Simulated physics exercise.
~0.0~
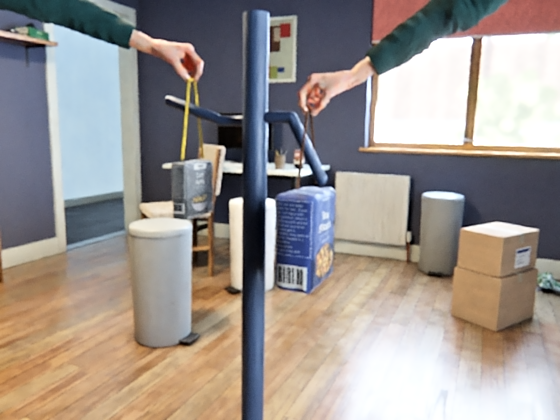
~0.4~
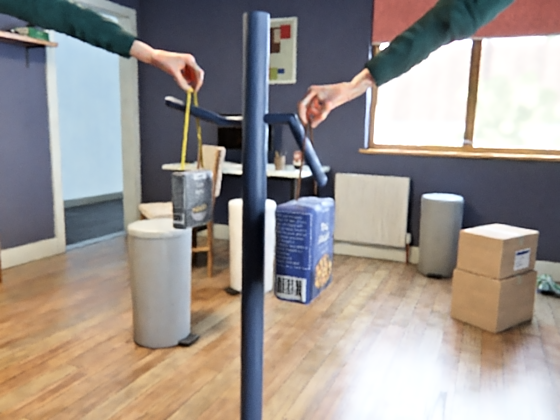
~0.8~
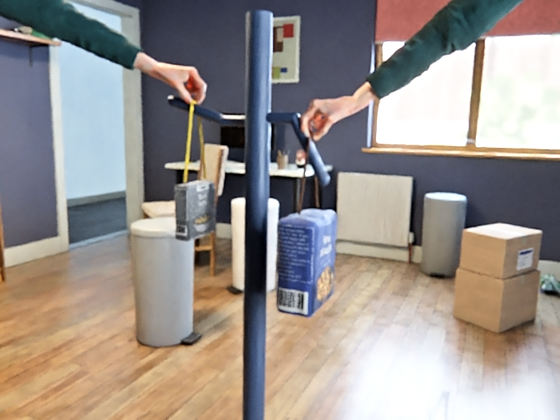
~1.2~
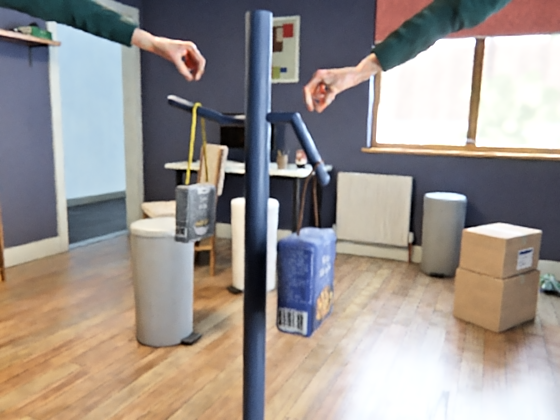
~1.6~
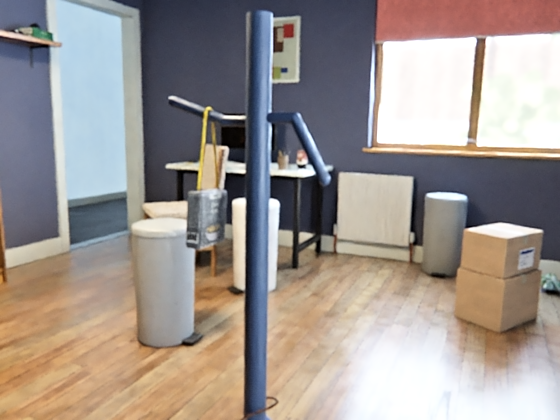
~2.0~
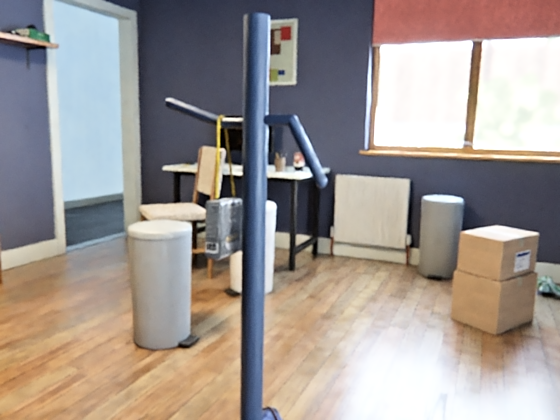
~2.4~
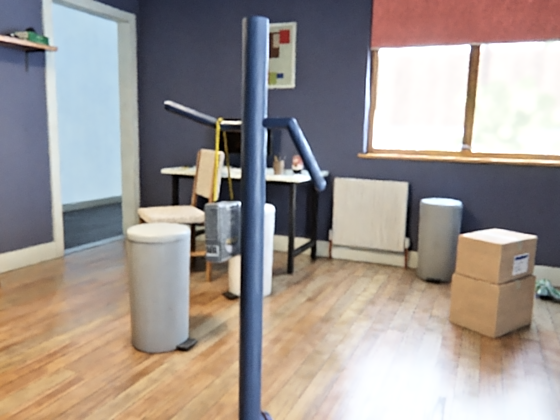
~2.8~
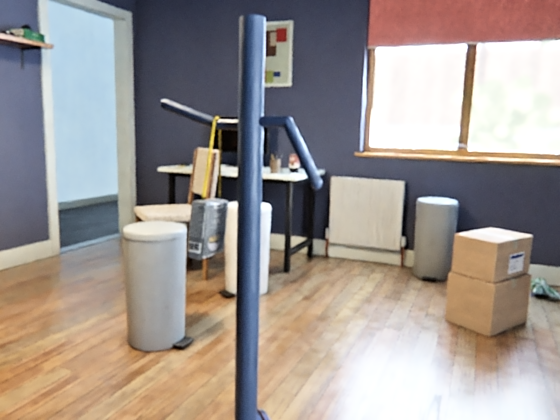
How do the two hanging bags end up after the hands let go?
The grey pouch stays hanging from the left peg, swaying a little. The blue sack comes off the right peg and drops to the floor.
In a wood-floored room, hands hang two bags on pegs; the grey stays, the blue falls.
